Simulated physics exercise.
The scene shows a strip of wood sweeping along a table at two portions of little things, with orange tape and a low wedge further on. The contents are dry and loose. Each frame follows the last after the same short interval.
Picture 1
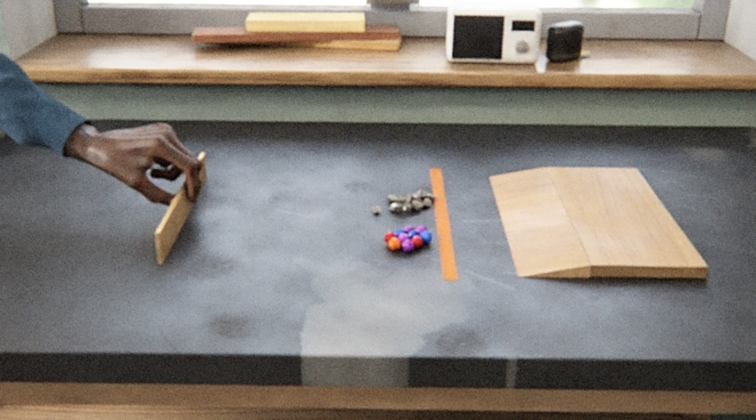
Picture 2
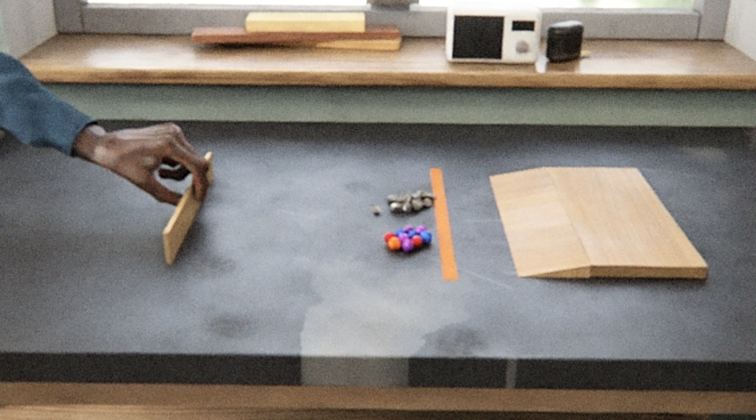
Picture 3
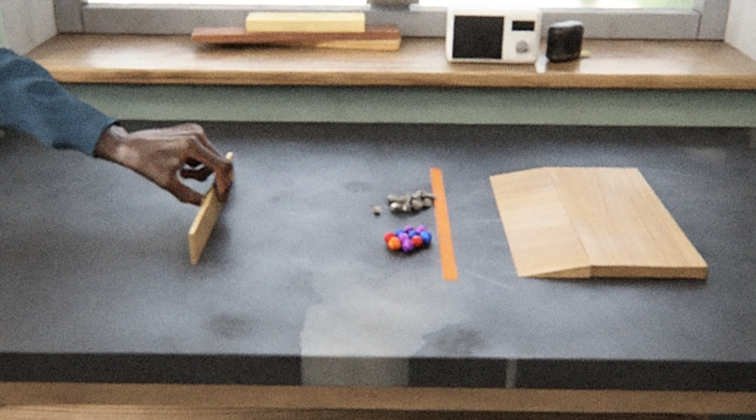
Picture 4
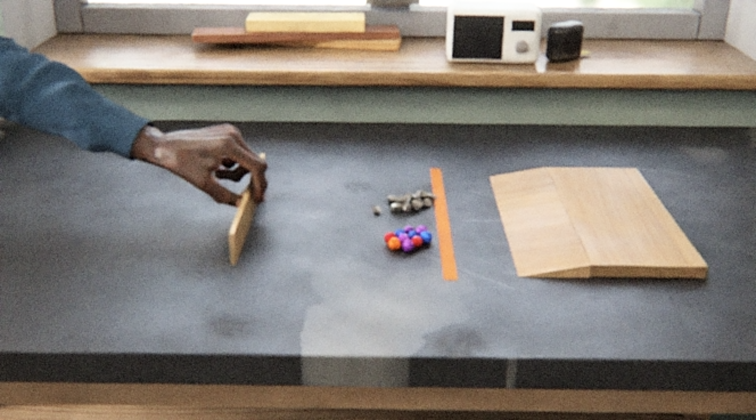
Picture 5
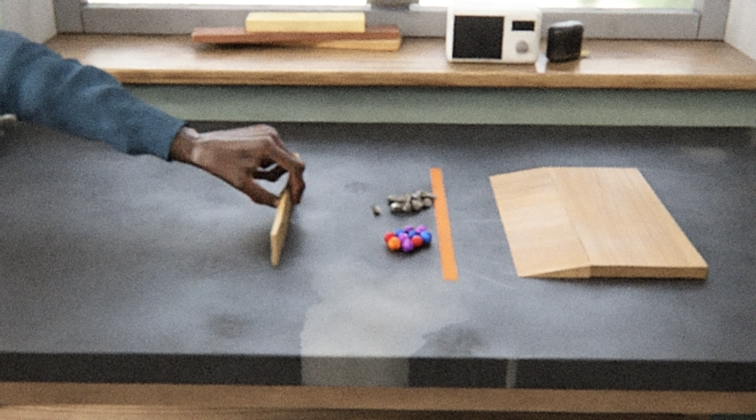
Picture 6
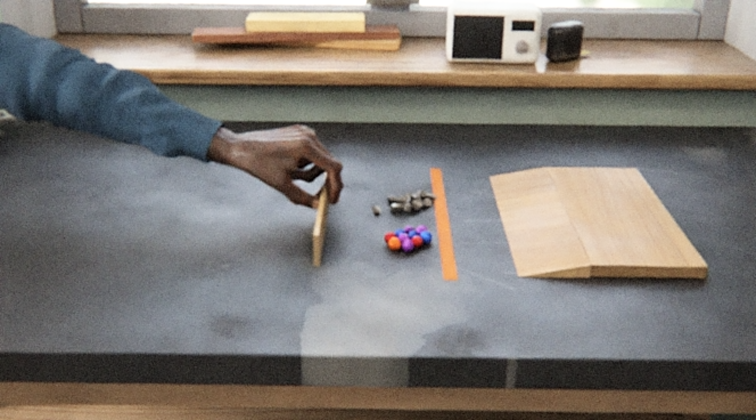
In this clip, a hand holds a thin strip of wood upright on a dark tabletop and slides it steadily right, closer to two small piles, colourful balls and greyish bits, which lie still beside orange tape and a wooden ramp.
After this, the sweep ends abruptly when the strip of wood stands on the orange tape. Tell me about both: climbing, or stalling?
Nearer lot: Partly up. Farther lot: Not up.
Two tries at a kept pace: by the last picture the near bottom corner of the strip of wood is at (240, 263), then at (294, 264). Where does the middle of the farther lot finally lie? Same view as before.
At about (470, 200), and at (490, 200).
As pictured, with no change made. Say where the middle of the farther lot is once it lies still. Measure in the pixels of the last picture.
Around (500, 202).
Then, 0.11 s later than the last frame, strip of wood still moving, near (396, 191); nearer lot every one short of the ramp; farther lot every one short of the ramp.
Then, 0.25 s later than the last frame, strip of wood stopped at the orange tape; nearer lot roughly a quarter on the ramp, the larger part short of the ramp; farther lot every one short of the ramp.
Then, 0.53 s later than the last frame, strip of wood stopped at the orange tape; nearer lot almost all past the top, about a tenth on the ramp; farther lot roughly half on the ramp, roughly half short of the ramp.
When it is over, strip of wood stopped at the orange tape; nearer lot every one past the top; farther lot not one past the top, roughly half on the ramp, roughly half short of the ramp.
